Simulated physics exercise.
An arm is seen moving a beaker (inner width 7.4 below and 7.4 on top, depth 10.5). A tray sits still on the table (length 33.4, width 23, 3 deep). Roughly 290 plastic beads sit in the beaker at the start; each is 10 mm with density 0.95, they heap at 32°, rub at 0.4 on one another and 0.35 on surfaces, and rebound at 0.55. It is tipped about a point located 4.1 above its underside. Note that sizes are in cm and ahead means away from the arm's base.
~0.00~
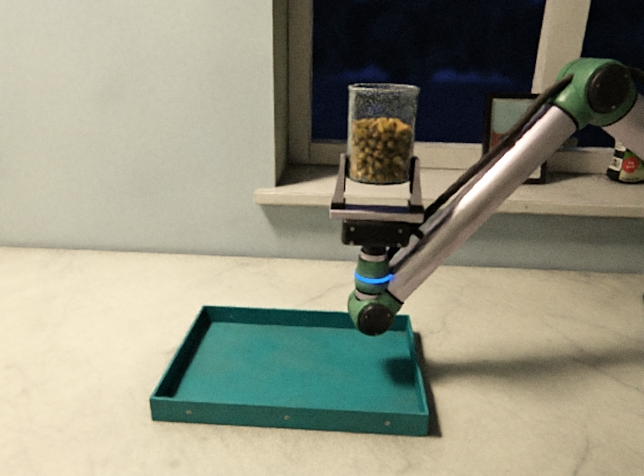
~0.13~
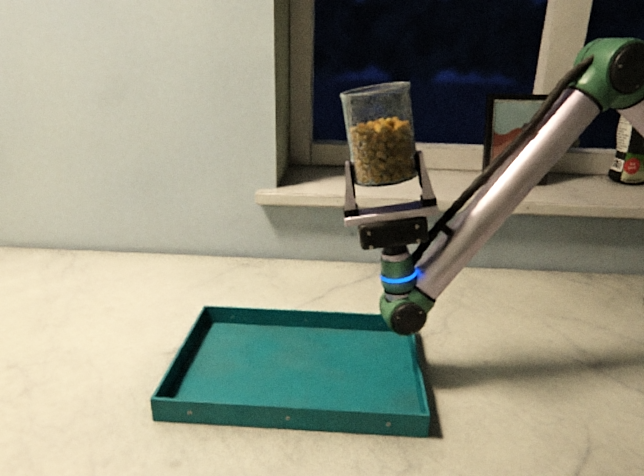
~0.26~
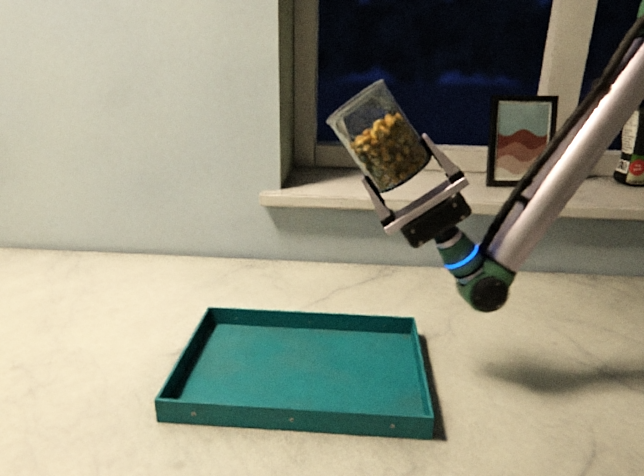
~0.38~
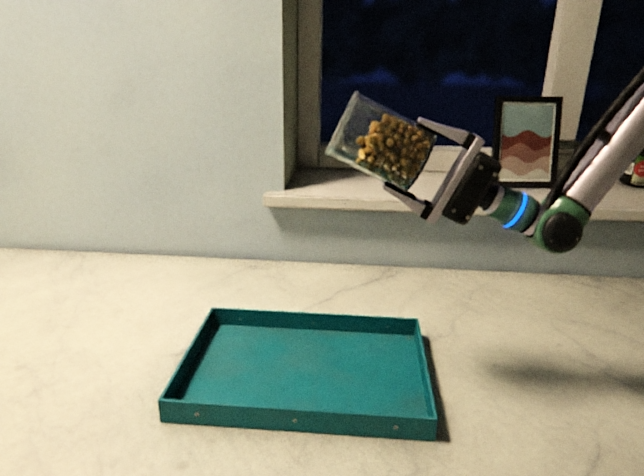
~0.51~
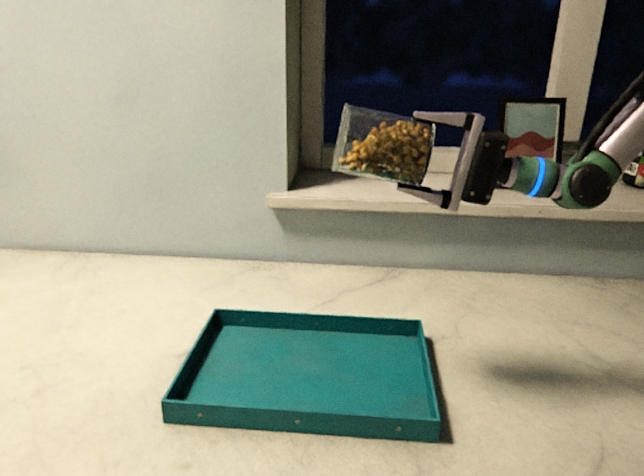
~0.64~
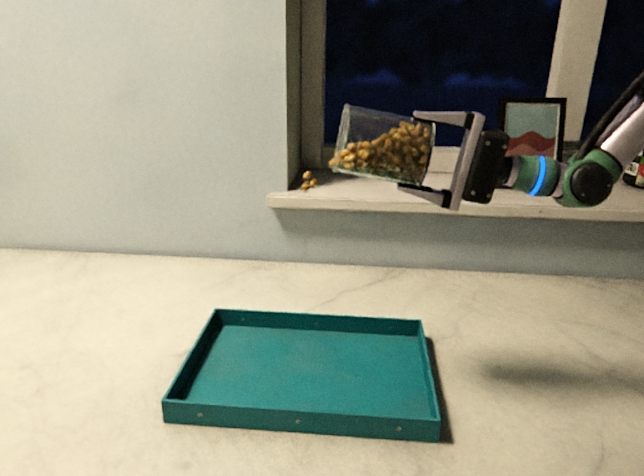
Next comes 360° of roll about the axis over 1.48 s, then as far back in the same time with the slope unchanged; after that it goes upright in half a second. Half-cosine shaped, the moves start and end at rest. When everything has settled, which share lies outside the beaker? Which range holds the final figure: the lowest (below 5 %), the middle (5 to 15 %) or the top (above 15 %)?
It sits in the top range, above 15 %.
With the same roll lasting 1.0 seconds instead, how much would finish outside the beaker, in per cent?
It would come to close to 40 per cent.
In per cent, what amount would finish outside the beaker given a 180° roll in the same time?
Then about 25 per cent.
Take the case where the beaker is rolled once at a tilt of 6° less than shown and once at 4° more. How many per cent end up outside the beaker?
The first try gives around 25 percent, the second around 60 percent.
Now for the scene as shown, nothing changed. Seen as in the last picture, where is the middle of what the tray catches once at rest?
Around (277, 365).
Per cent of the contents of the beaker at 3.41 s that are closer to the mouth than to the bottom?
I reckon roughly 35 per cent.
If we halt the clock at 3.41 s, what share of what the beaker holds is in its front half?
That comes to around 25 per cent.
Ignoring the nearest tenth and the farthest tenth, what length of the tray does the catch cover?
Spread length: Close to 24 cm.
By 2.02 s, tipped 81°, highest piece 35 above the table; 205 in the beaker, 70 in the tray, 4 on the table or floor, 12 in flight or on a rim.
By 3.41 s, tipped 81°, highest piece 35 above the table; 165 in the beaker, 113 in the tray, 6 on the table or floor, 7 in flight or on a rim.
By 4.30 s, upright, highest piece 35 above the table; 158 in the beaker, 126 in the tray, 7 on the table or floor.
By 5.00 s, upright, highest piece 35 above the table; 158 in the beaker, 125 in the tray, 8 on the table or floor.
Final count, 158 in the beaker, 125 in the tray, 8 on the table or floor. That is 46 % outside the beaker.
